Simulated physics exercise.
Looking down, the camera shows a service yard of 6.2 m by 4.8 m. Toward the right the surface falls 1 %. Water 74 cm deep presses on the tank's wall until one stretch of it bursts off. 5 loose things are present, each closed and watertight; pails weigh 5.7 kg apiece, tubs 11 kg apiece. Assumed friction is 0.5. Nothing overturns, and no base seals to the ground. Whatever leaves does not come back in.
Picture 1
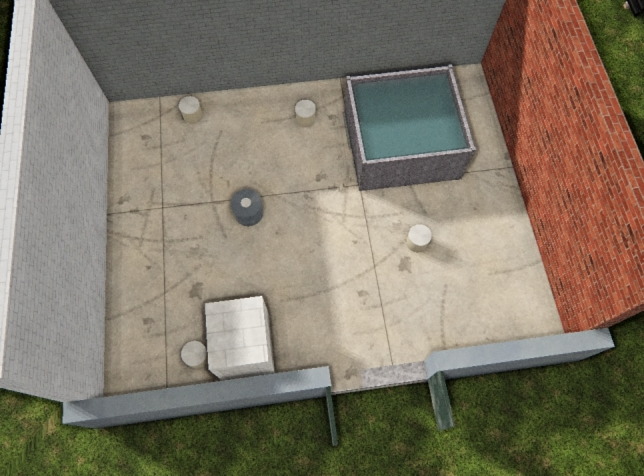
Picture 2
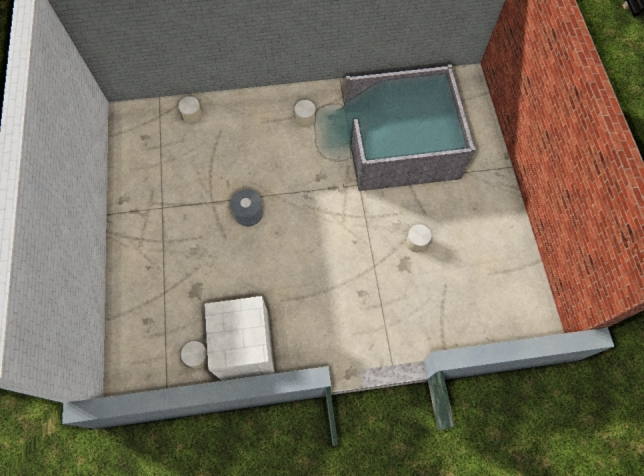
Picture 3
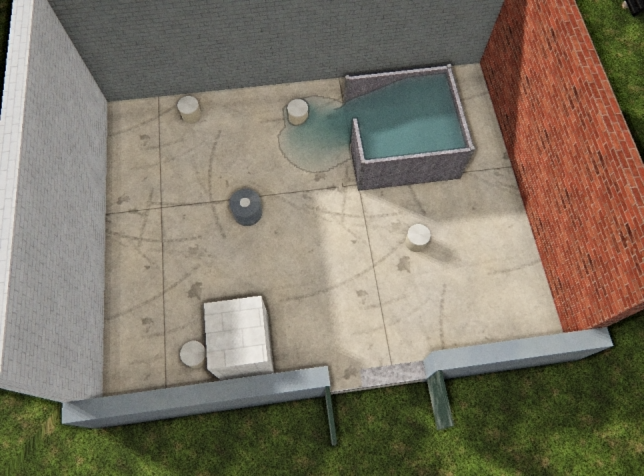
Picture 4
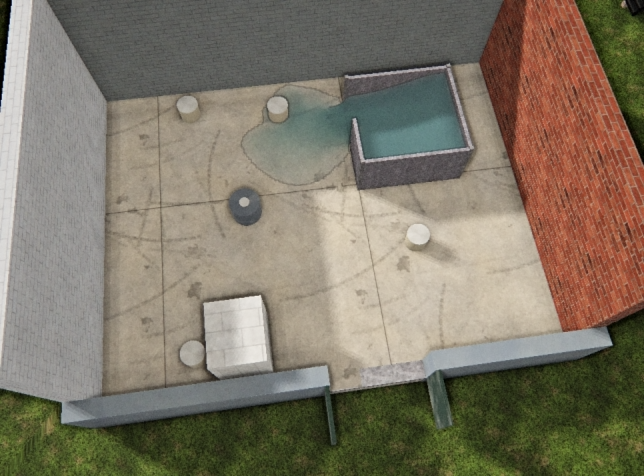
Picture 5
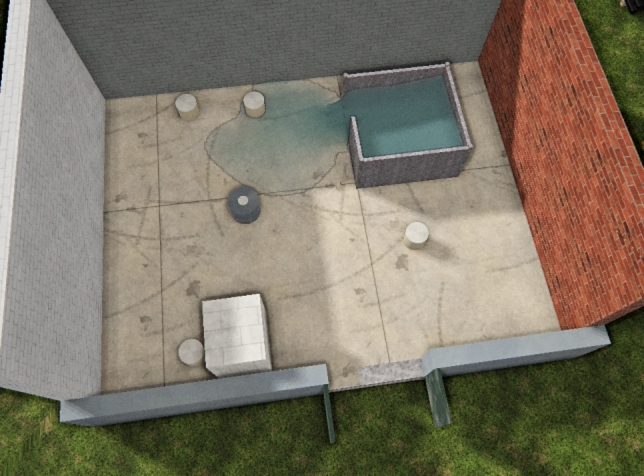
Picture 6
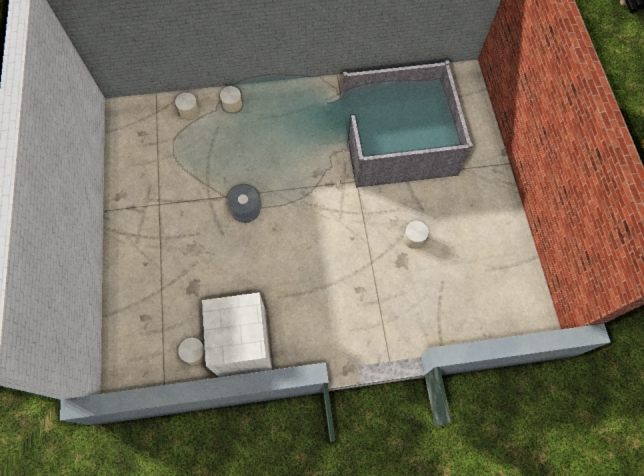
A walled concrete yard is seen from high above, with grey walls at the back and left, a red brick wall on the right and grass outside. A brick tank of teal water stands at the back right, with pale tubs, a dark round object and a white block around the floor. Water pours through the tank's left side and spreads leftward, carrying one pale tub toward another, while the view barely shifts.
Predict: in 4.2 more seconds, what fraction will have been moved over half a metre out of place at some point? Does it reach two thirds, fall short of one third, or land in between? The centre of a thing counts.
It lands in between one and two thirds.
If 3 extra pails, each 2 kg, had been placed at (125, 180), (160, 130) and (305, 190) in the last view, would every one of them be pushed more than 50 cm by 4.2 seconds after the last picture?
One after another they come out above it, above it, inside the limit.
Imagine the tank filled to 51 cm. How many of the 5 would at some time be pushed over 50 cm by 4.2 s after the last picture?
Then the count would be 2.
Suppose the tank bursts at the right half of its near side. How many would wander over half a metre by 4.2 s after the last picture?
In that case the number is 1.
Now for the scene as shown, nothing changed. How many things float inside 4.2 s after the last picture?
At that instant the tally stands at 3.
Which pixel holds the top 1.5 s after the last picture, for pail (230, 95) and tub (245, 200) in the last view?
They should sit about (123, 86) and (228, 224) in the last view.
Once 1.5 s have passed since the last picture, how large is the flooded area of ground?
The covered patch comes to about 14 m2.
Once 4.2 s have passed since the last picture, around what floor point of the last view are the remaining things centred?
It sits at about (245, 276).
Then, 0.4 s after the last picture 1 of 5 are over 50 cm from their spots; 0 afloat.
Then, 1.5 s after the last picture 2 of 5 are over 50 cm from their spots; 2 afloat.
Then, 2.8 s after the last picture 2 of 5 are over 50 cm from their spots; 2 afloat.
Then, 4.2 s after the last picture 3 of 5 are over 50 cm from their spots, and 3 have been at some point; 3 afloat.
